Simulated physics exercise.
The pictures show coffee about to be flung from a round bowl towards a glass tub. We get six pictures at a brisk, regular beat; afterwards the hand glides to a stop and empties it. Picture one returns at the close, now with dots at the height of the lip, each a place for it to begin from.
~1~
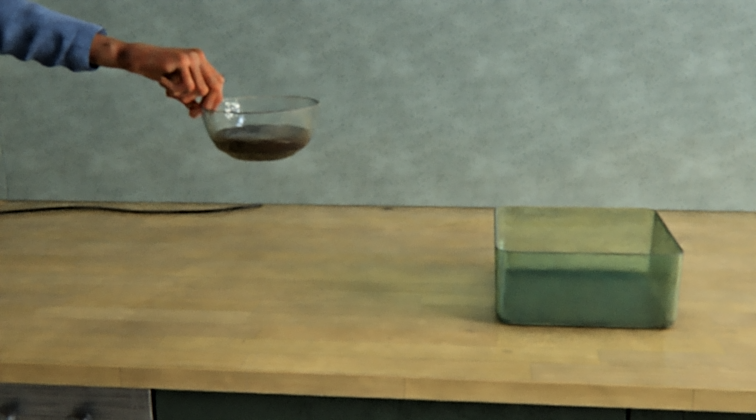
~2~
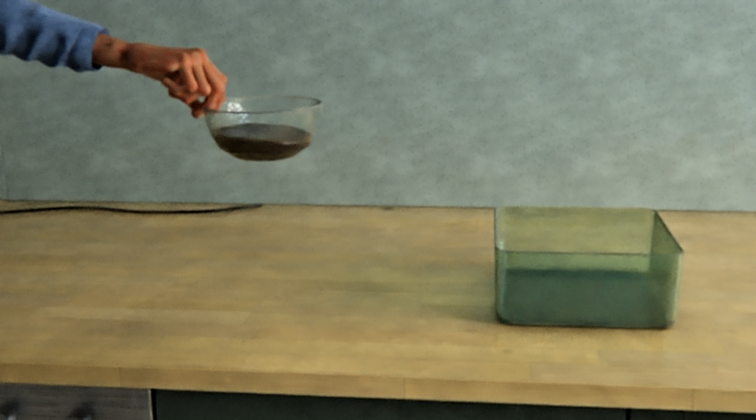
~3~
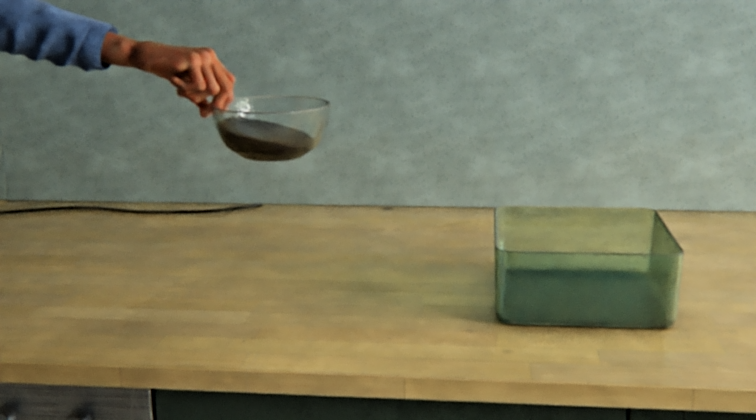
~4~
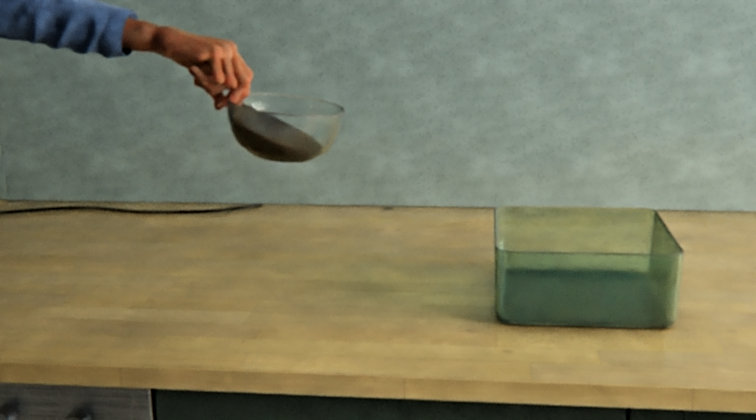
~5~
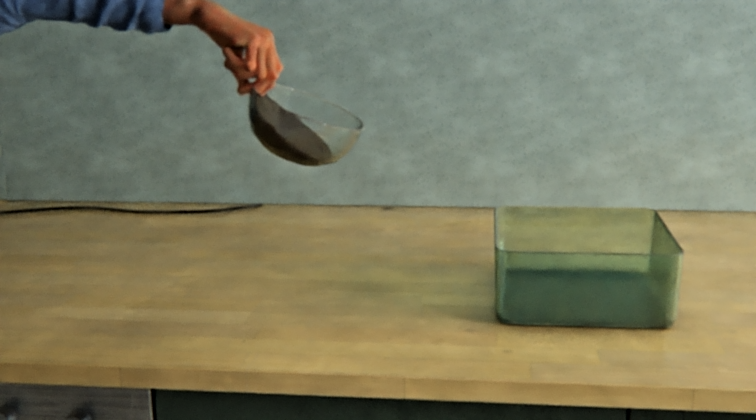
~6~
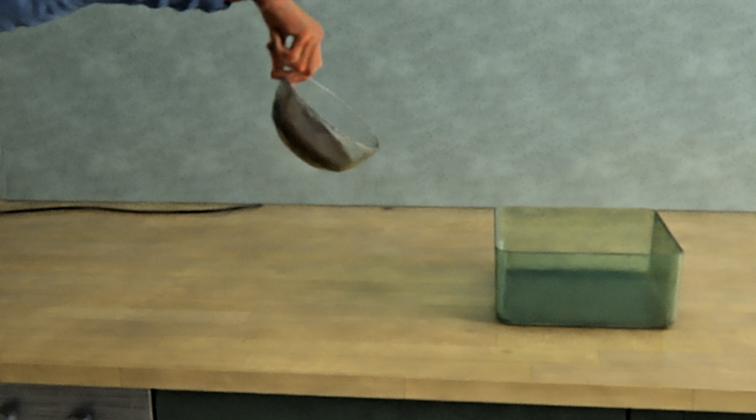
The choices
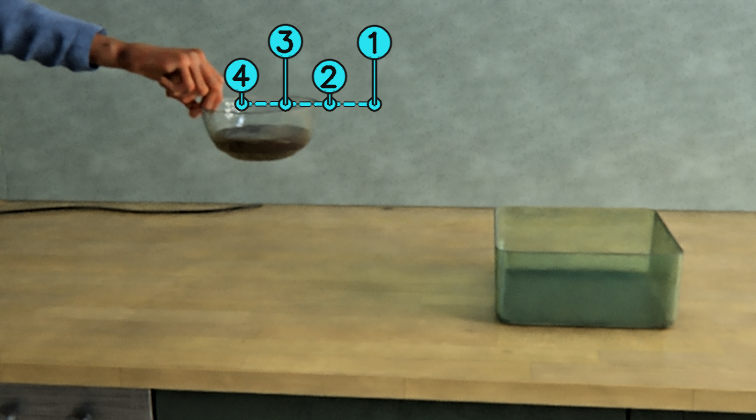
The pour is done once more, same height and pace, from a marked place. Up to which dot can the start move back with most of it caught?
The answer is spot 1.
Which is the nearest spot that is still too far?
Here it is spot 2.
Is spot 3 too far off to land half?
Yes, that goes wrong.
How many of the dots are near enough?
One.
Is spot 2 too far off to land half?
Yes, that goes wrong.
On the marked copy, 1 at (374, 104); 2 at (329, 104); 3 at (285, 103); 4 at (241, 103).
Choosing 1, about 70 % lands in the tub, 13 % falls short and 17 % goes beside or beyond.
Choosing 2, about 12 % lands in the tub, 85 % falls short and 3 % goes beside or beyond.
Choosing 3, about 0 % lands in the tub, 97 % falls short and 3 % goes beside or beyond.
Choosing 4, about 0 % lands in the tub, 100 % falls short.
